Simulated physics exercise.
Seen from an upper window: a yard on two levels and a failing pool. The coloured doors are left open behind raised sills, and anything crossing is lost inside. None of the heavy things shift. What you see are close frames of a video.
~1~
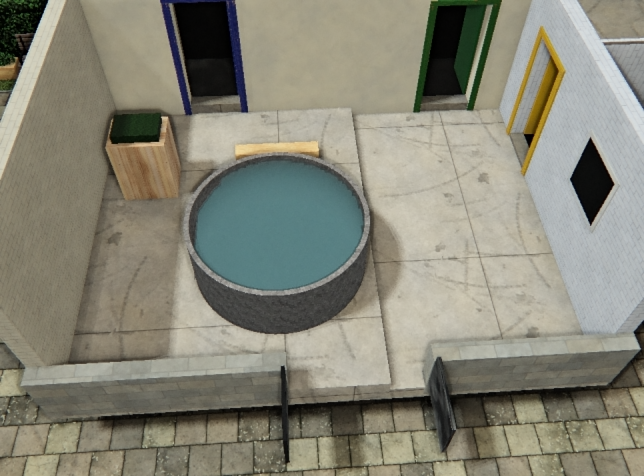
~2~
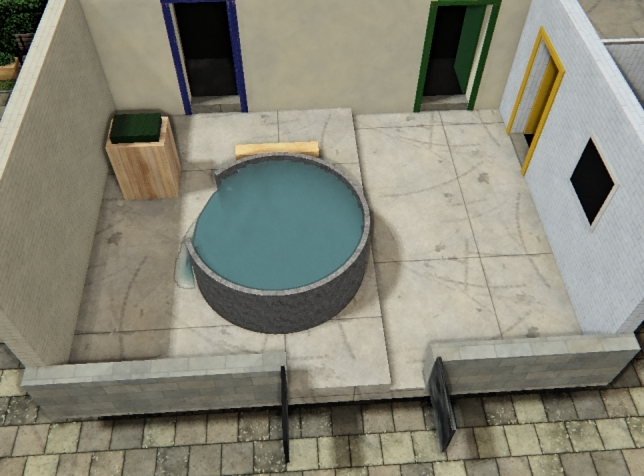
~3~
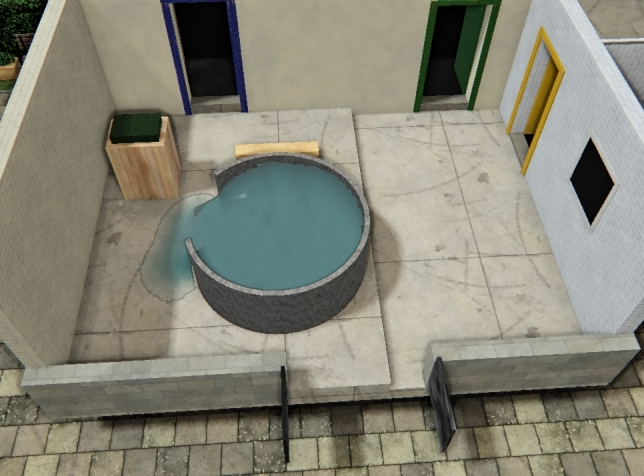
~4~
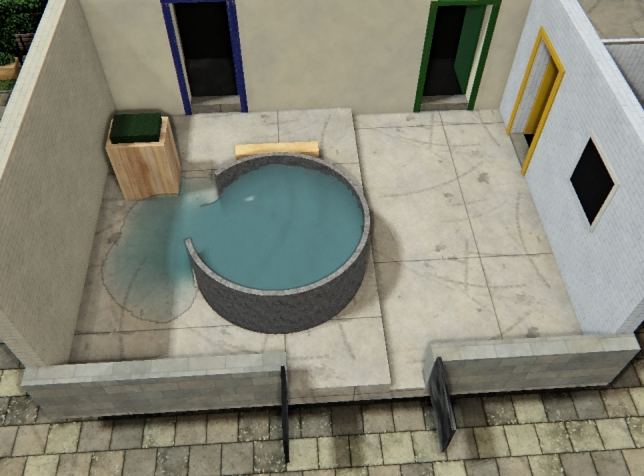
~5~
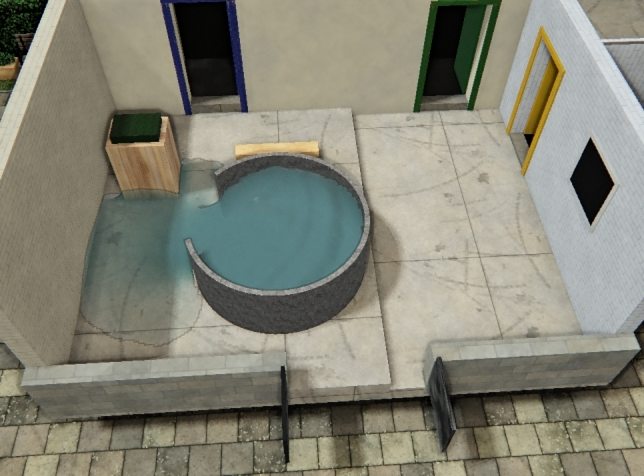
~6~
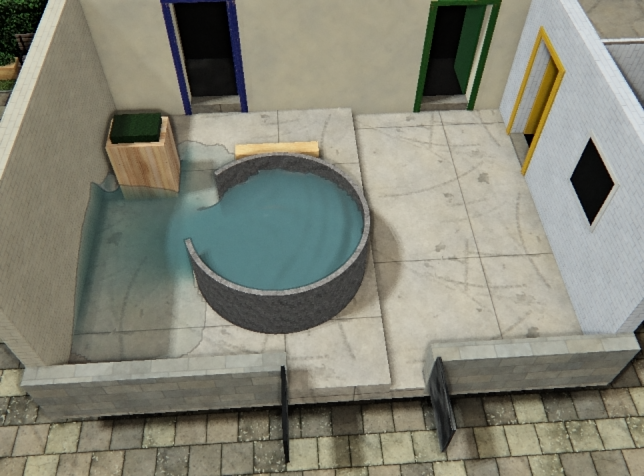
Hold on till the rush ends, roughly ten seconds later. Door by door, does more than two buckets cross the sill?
In order: Green door: Never tops two buckets; blue door: Never tops two buckets; yellow door: Tops two buckets.
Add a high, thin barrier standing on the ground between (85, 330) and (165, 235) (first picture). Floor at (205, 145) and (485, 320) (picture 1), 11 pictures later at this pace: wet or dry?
Going in the order asked: Inundated, parched.
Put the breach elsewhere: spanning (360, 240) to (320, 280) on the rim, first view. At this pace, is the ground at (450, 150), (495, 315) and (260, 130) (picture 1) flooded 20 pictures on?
Submerged, submerged, bone-dry.
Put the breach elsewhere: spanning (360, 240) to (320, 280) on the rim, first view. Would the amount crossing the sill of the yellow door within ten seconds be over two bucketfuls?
After that, yellow tops the limit.
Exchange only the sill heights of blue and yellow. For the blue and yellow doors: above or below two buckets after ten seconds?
Looking at both, blue door receives more, and yellow door receives less.
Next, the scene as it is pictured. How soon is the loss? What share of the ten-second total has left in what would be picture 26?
My reading is about 5 per cent.
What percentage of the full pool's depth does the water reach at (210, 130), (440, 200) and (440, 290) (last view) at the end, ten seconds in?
Depths of roughly 6, 10 and 12 per cent.
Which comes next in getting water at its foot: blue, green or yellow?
My pick is the blue one.
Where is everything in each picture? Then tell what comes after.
In the first picture, the round tank at (277, 221) is whole and still.
In the second picture, water pours out at (200, 232) and has run to (189, 286).
In the third picture, the front is at a hidden place, out from the gap at (201, 235).
In the fourth picture, water pours out at (201, 236) and has run to (183, 180).
In the fifth picture, water pours out at (201, 236) and has run to (103, 200).
In the sixth picture, the front is at (108, 176), out from the gap at (201, 236).
A moment on, water covers 25 % of the floor; the green door not reached, the blue door wet at the sill, nothing in, the yellow door not reached.
Next, water covers 30 % of the floor; the green door not reached, the blue door wet at the sill, nothing in, the yellow door not reached.
Then, water covers 60 % of the floor; the green door not reached, the blue door wet at the sill, nothing in, the yellow door not reached.
Later, water covers 95 % of the floor; the green door wet at the sill, nothing in, the blue door wet at the sill, nothing in, the yellow door over two buckets in.
In the end, water covers 95 % of the floor; the green door wet at the sill, nothing in, the blue door wet at the sill, nothing in, the yellow door far over two buckets in.
